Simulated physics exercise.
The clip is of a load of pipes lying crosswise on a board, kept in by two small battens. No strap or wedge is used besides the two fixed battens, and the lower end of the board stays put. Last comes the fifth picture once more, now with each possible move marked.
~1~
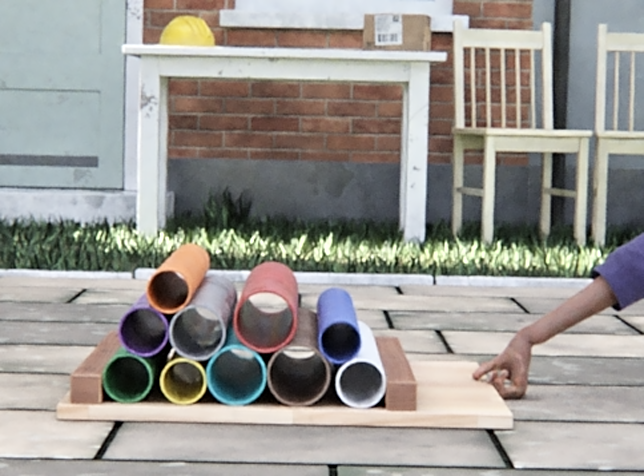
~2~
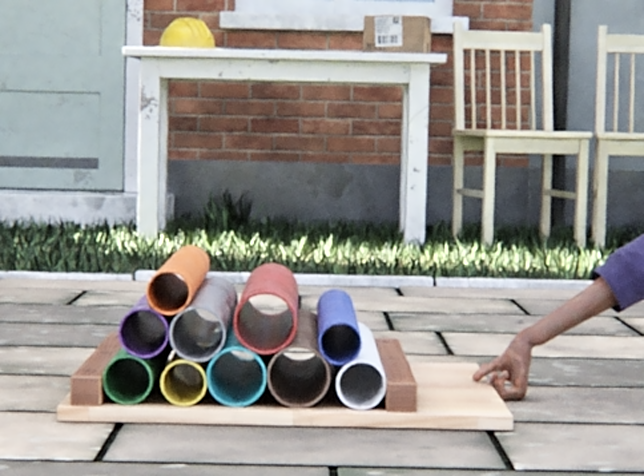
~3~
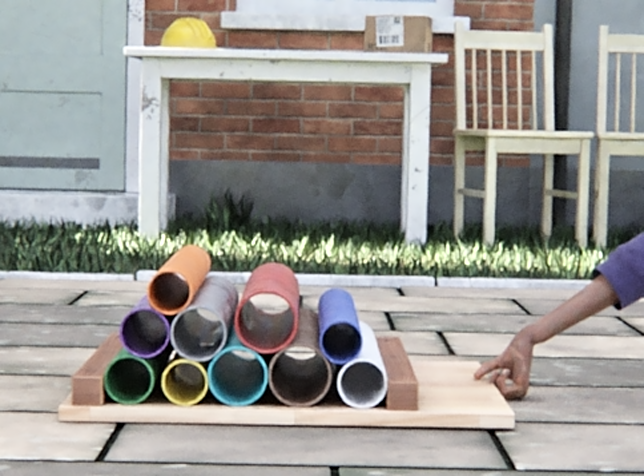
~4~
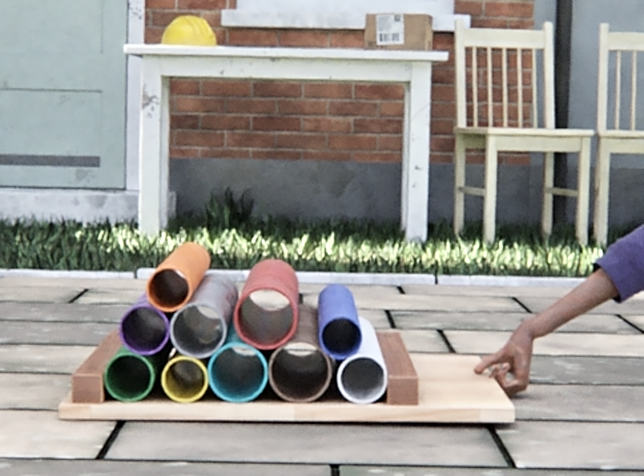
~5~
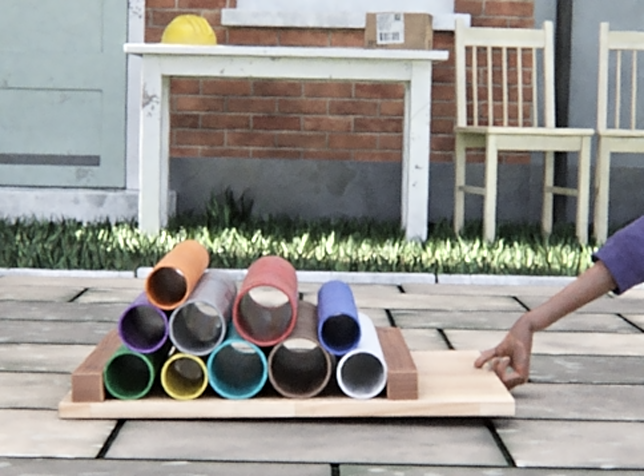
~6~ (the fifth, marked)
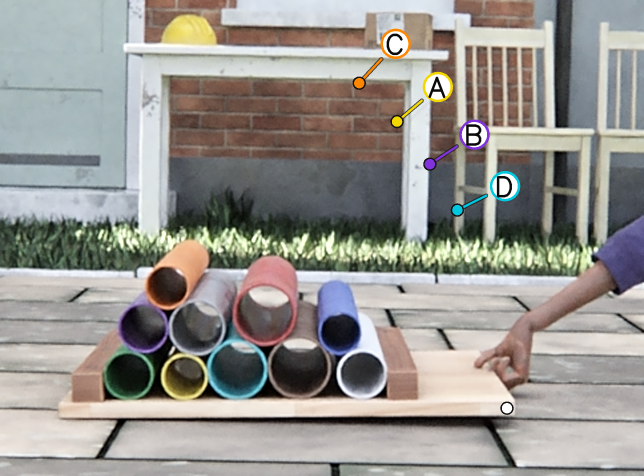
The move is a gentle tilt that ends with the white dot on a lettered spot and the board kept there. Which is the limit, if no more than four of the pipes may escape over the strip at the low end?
At most to A.
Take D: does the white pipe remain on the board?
Yes, with D.
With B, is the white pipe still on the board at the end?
Yes.
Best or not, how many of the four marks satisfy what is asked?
Three of the four.
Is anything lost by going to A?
At A: Yes.
On the marked copy, A at (397, 122); B at (430, 164); C at (359, 83); D at (457, 210); the white dot at (507, 408).
With A. Early on, board at 21°.
Further on, board at 41°.
At the end, board at 42°, four over the low batten (red, grey, purple, orange).
As for the rest, B four over the low batten (red, grey, purple, orange); C five over the low batten; D four over the low batten (red, grey, purple, orange).
